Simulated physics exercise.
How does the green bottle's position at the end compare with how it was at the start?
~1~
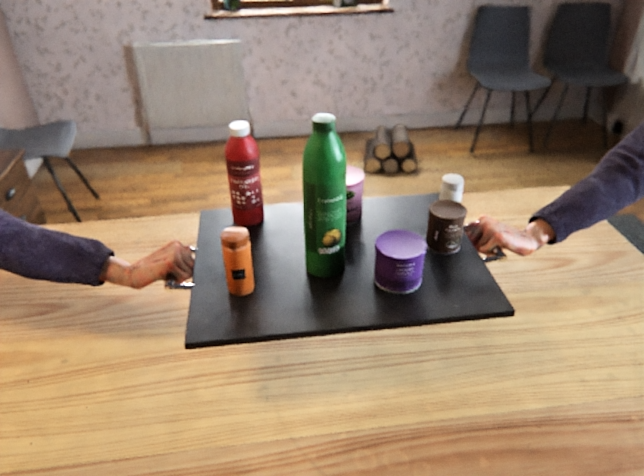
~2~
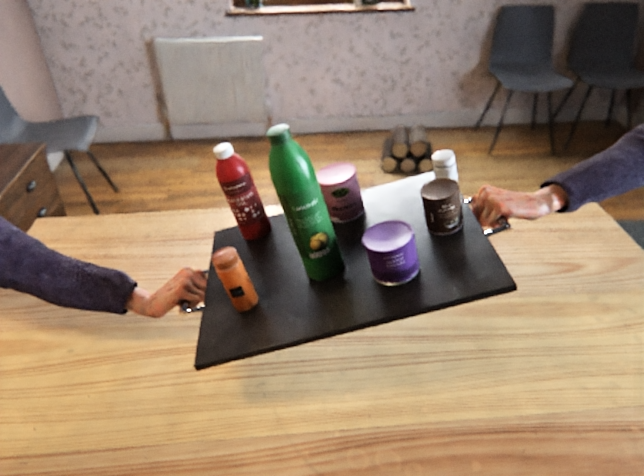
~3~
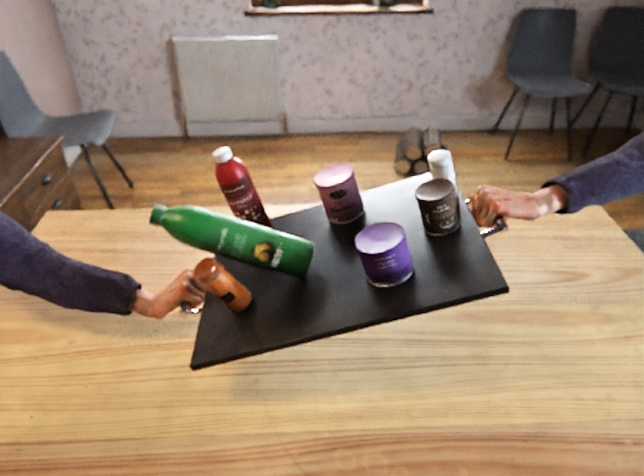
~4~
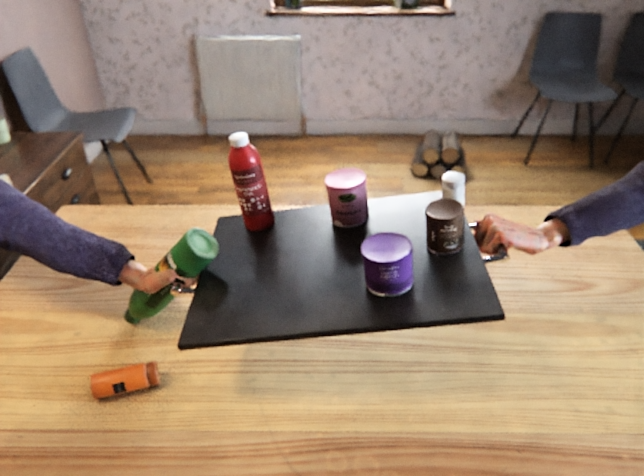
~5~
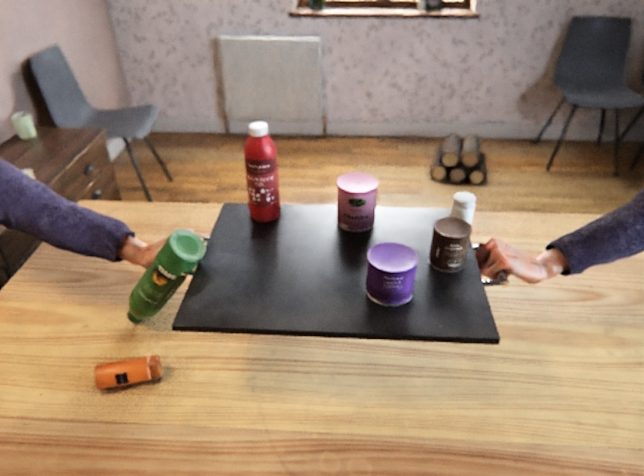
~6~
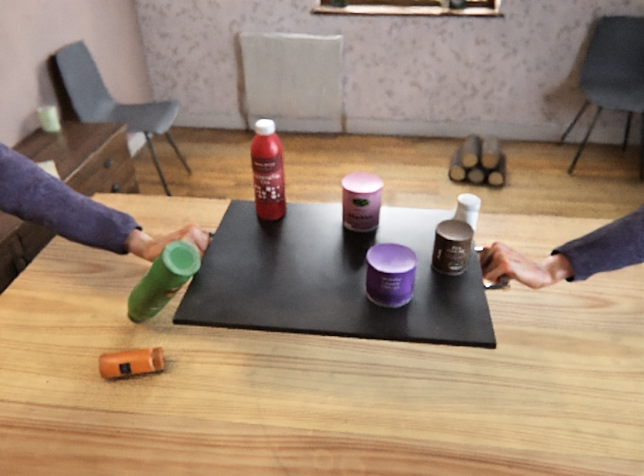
At the start the green bottle stands upright on the tray, but at the end it is upside down, off the tray by the left hand.
